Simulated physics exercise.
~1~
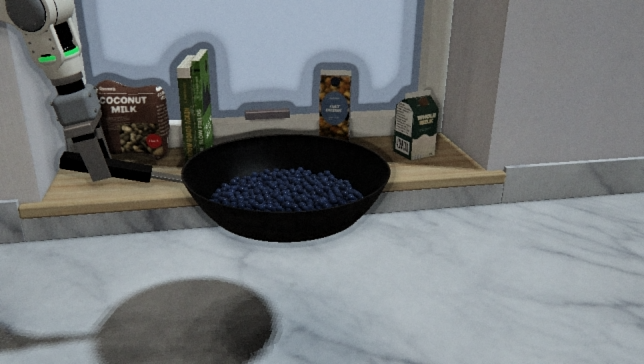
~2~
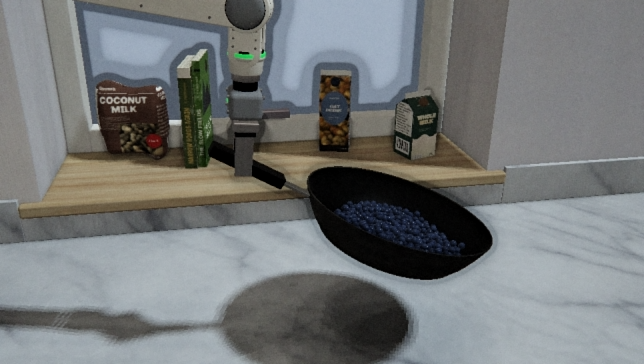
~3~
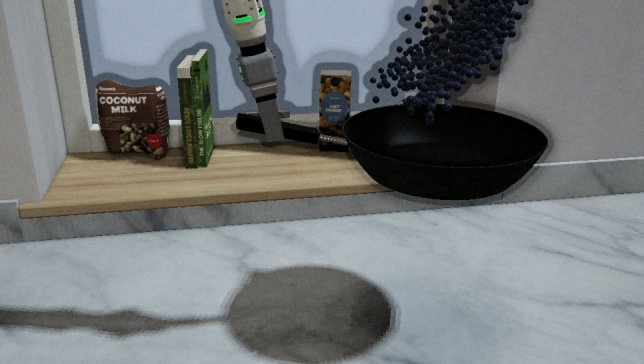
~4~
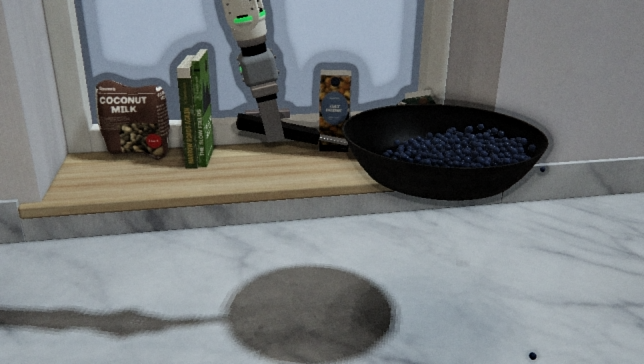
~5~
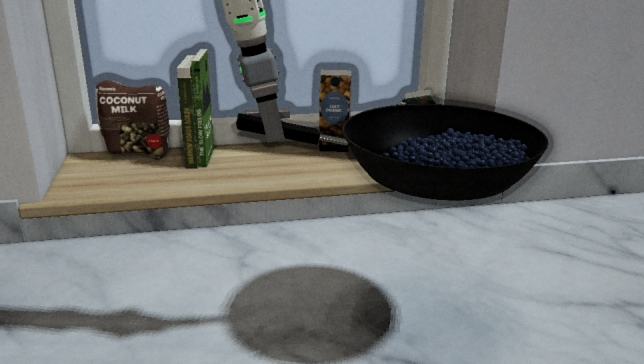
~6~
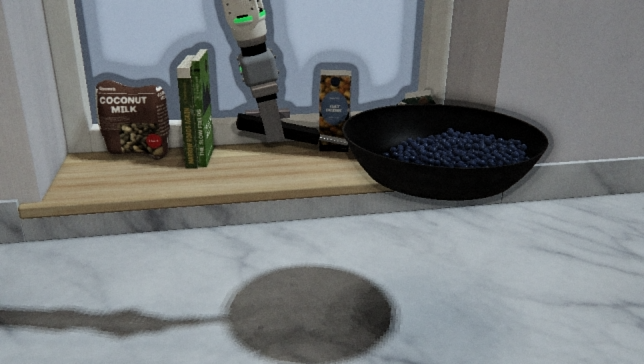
A black frying pan filled with small dark blue beads, its handle held by a robot arm, starts upright near a windowsill lined with food packages. The arm swings the pan to the right, leaning it as it travels over the pale marble counter. The pan then moves farther right and up and levels out, while the beads fly up above it in a loose cloud. They drop back into the pan, with a stray bead or two falling outside. The arm and pan then stay still, with nearly all the beads resting in a heap inside.
